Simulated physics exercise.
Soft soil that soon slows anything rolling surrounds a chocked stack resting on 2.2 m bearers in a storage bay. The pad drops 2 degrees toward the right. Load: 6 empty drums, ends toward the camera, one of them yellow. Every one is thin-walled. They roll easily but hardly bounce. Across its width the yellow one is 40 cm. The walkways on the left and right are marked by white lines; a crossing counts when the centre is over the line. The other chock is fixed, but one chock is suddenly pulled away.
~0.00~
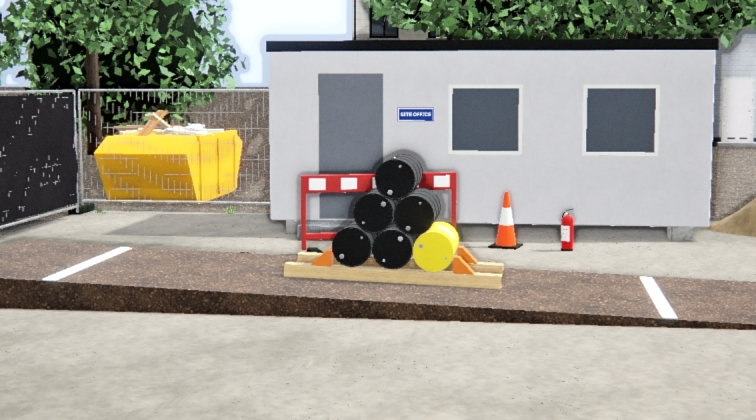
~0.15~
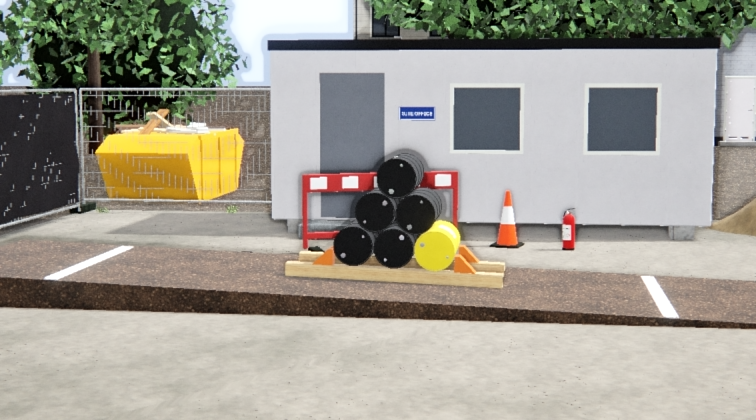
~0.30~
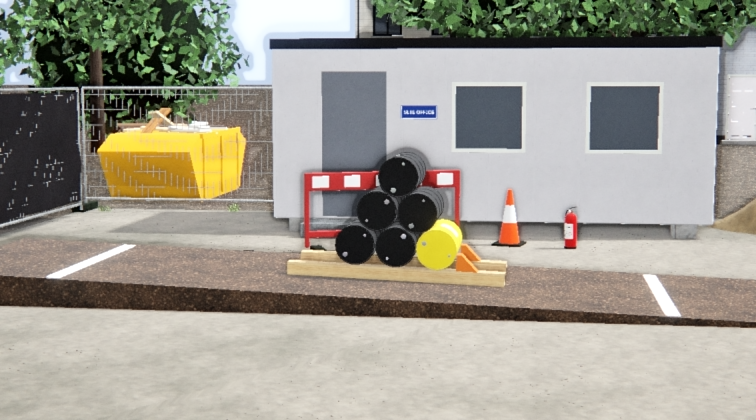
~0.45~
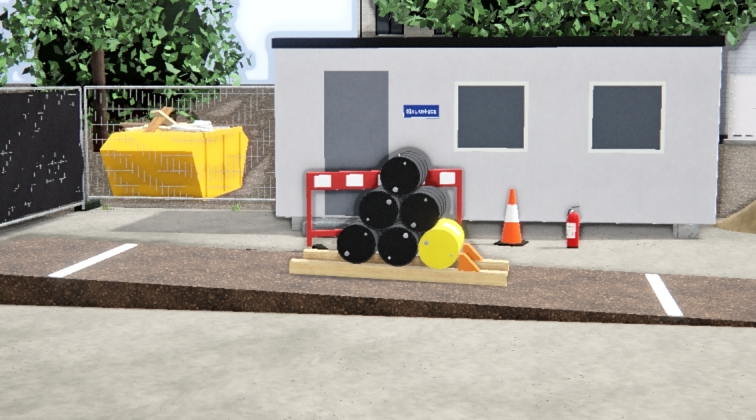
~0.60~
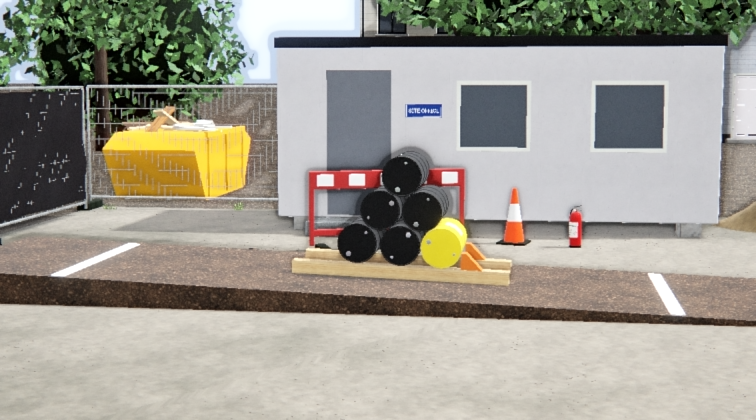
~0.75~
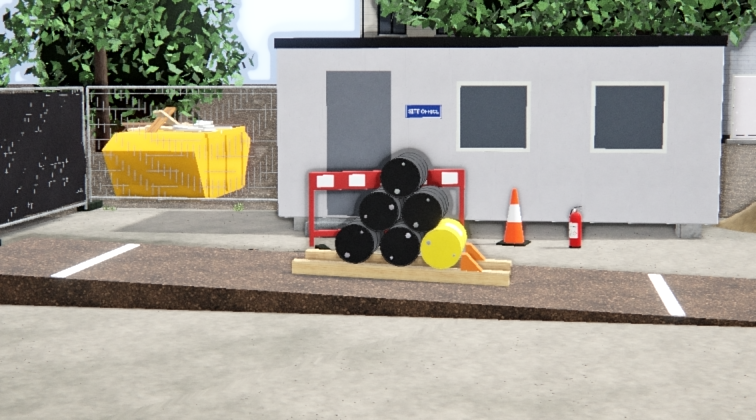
Six stacked drums, one yellow, stay still as the orange chock on the left disappears.
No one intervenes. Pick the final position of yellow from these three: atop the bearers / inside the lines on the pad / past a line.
Final position: Atop the bearers.
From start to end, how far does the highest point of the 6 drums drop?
The top drops by around 35 cm.
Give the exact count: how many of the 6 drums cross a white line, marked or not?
The number is exactly 0.
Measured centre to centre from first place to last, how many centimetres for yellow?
For yellow, 0.
By 1.1 s, yellow is on the bearers, 65 cm from the bearers' right end; 0 over a line so far.
Finally (3.4 s), yellow is on the bearers, 65 cm from the bearers' right end; 0 over a line so far.
